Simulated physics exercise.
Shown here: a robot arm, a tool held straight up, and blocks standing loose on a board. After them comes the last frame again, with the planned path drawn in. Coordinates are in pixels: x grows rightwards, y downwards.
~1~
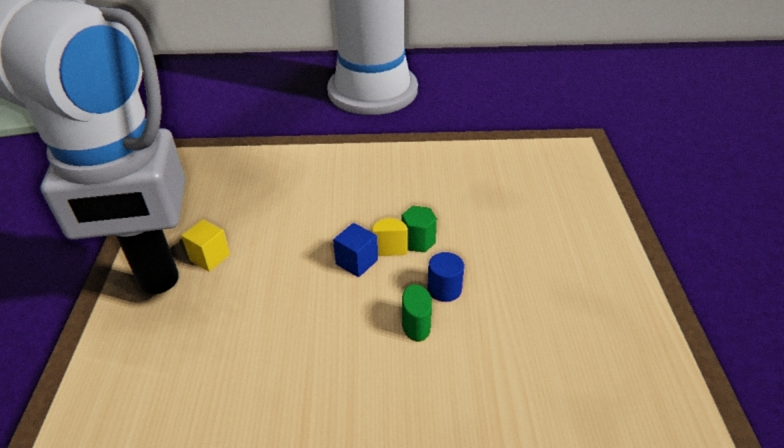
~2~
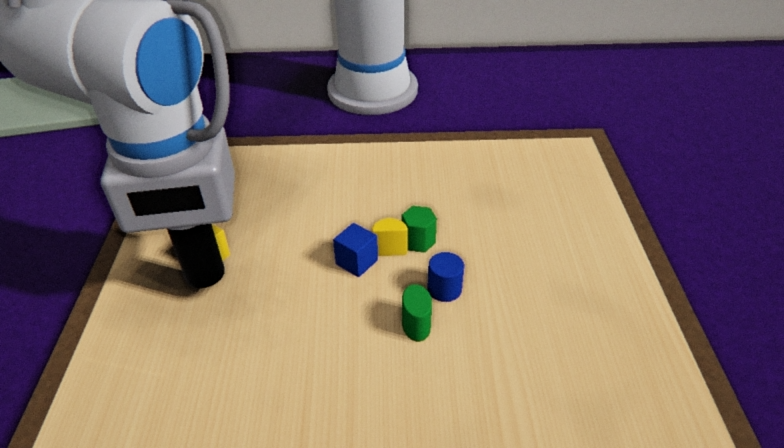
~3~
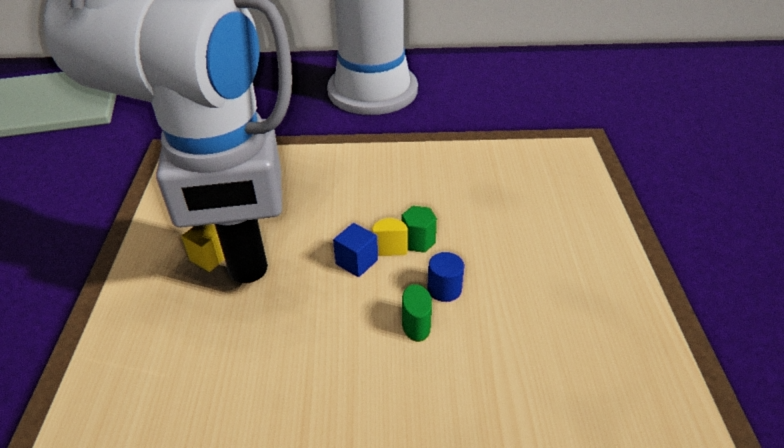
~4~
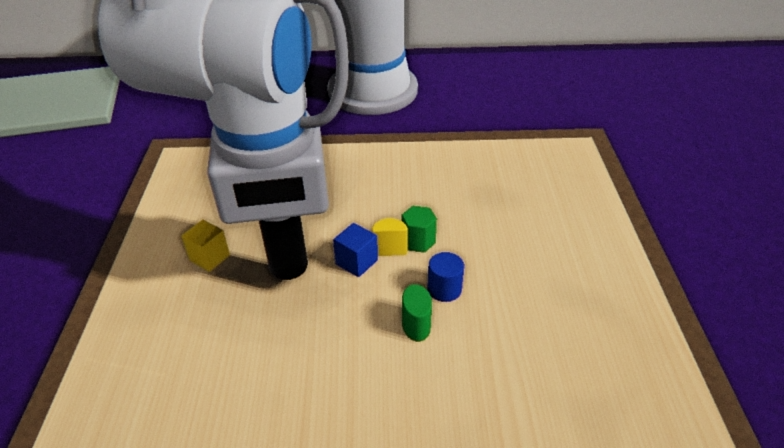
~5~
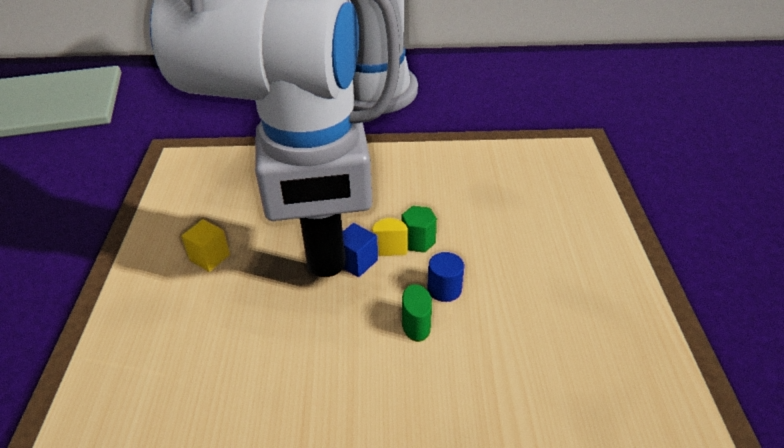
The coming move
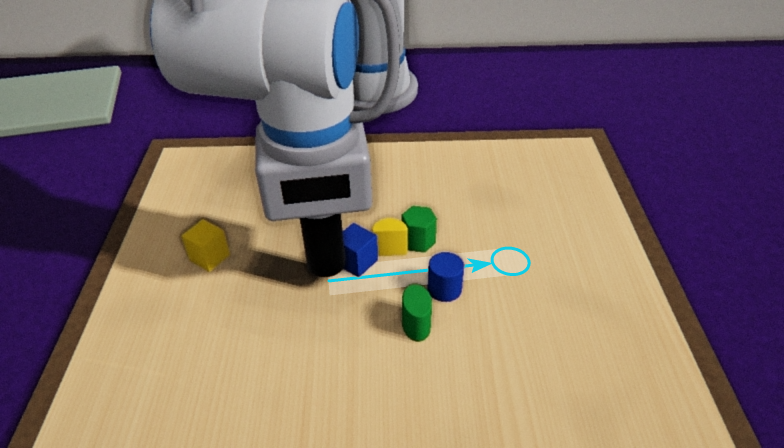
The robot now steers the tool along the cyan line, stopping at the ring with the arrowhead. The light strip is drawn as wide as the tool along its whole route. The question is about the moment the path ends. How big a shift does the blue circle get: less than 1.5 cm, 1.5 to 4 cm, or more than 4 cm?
My estimate: In the 1.5 to 4 cm range.
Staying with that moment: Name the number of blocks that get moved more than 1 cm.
Most likely three or more.
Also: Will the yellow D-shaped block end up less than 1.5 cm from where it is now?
No - that is not the case.
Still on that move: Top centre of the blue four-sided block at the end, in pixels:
I'd guess (373, 225).
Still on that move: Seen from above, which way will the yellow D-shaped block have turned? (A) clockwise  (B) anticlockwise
A (clockwise)
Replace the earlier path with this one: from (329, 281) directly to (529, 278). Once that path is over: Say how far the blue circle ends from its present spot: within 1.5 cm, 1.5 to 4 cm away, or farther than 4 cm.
Over 4 cm.
Drawn move, from (329, 281) directly to (511, 261).
On the path given first. One third of the way, tool (391, 258); blue four-sided block (373, 225), turned 45° anticlockwise; yellow D-shaped block (396, 213), turned 65° clockwise; green six-sided block (425, 214).
Two thirds of the way, tool (454, 251); blue four-sided block (373, 225), turned 45° anticlockwise; yellow D-shaped block (396, 213), turned 65° clockwise; green six-sided block (425, 214); blue circle (467, 268).
At the end, tool (513, 245); blue four-sided block (373, 225), turned 45° anticlockwise; yellow D-shaped block (396, 213), turned 65° clockwise; green six-sided block (425, 214); blue circle (469, 268).
